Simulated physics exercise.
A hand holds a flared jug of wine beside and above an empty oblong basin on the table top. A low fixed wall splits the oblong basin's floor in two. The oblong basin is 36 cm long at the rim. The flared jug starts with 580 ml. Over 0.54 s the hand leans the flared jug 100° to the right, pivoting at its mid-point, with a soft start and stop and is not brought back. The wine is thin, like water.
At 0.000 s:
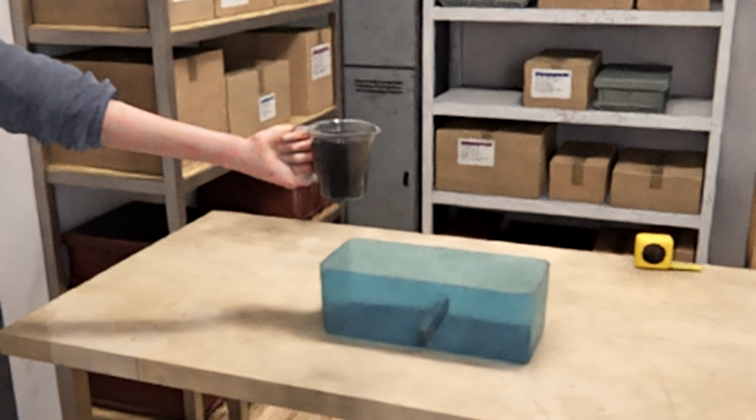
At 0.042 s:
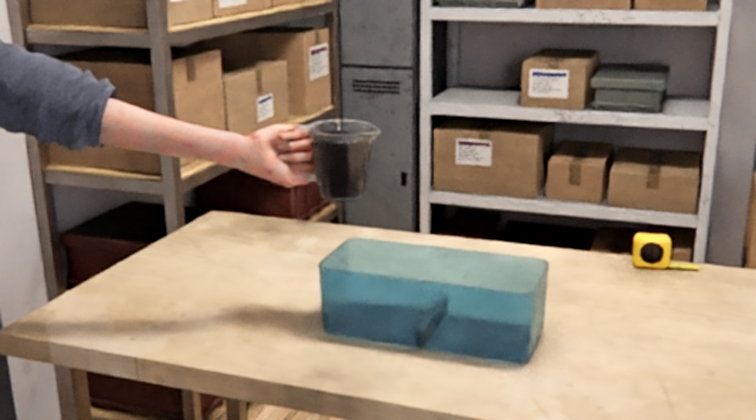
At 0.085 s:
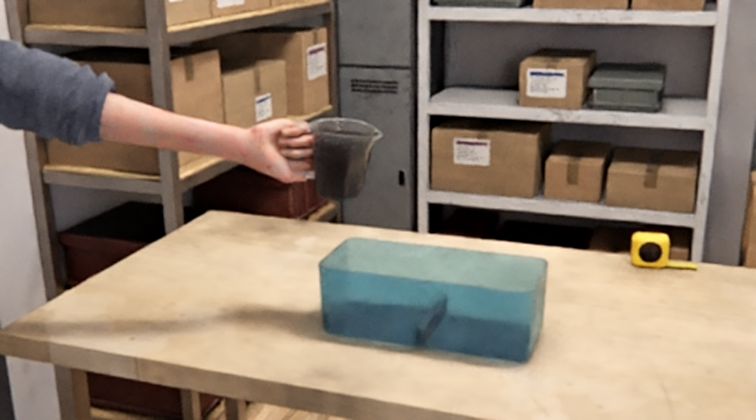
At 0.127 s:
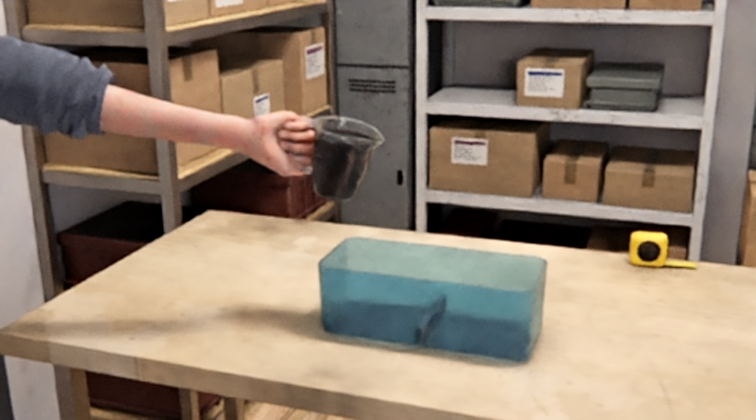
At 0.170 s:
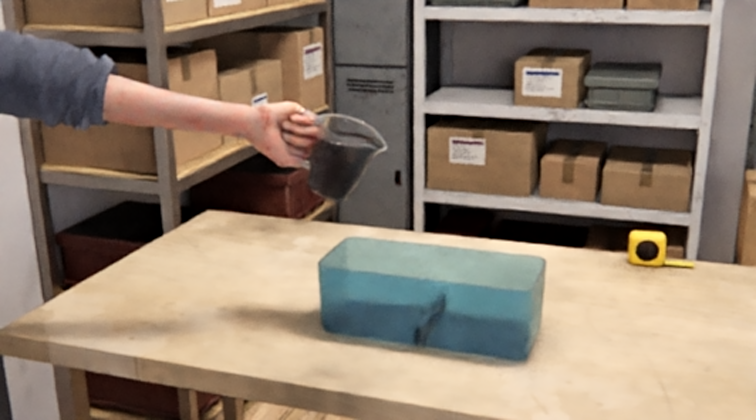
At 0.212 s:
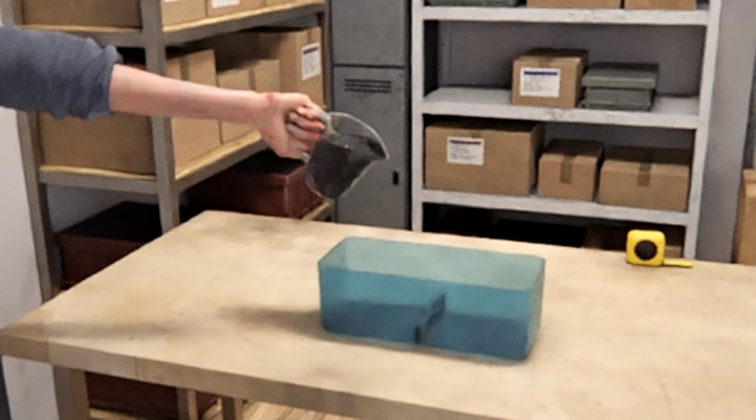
A hand reaching in from the left, its arm in a grey-blue sleeve, holds a clear flared jug of dark liquid above a pale wooden table in a storeroom, seen from slightly above. On the table sits an oblong translucent teal basin, with a yellow tape measure to the right and shelves of cardboard boxes behind. The hand leans the jug gradually to the right, slowly at first.
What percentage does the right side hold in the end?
Roughly 23 per cent is past the wall.
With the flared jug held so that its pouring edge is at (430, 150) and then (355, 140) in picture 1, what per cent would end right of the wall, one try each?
First 90, then 15 per cent.
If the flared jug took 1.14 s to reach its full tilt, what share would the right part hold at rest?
In that case some 30 per cent.
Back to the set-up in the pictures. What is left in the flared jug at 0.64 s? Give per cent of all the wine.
About 12 per cent.
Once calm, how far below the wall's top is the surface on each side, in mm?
Left about 14 mm, right about 26 mm.
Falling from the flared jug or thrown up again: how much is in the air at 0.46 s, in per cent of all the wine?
Near 34 in a hundred.
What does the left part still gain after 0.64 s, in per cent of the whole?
Some 18 per cent.
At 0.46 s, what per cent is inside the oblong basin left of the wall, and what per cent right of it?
Near 12 on the left, 5 on the right.
After 0.46 s the tilt is 95° and 50 per cent is still to pour, 11 is left of the wall and 5 right of it.
After 0.64 s the tilt is 100° and 12 per cent is still to pour, 55 is left of the wall and 14 right of it.
After 0.83 s the tilt is 100° and 1 per cent is still to pour, 72 is left of the wall and 17 right of it.
After 1.04 s the tilt is 100° and 0 per cent is still to pour, 76 is left of the wall and 20 right of it.
In the end 73 per cent lies left of the wall, 23 right of it and 4 outside.
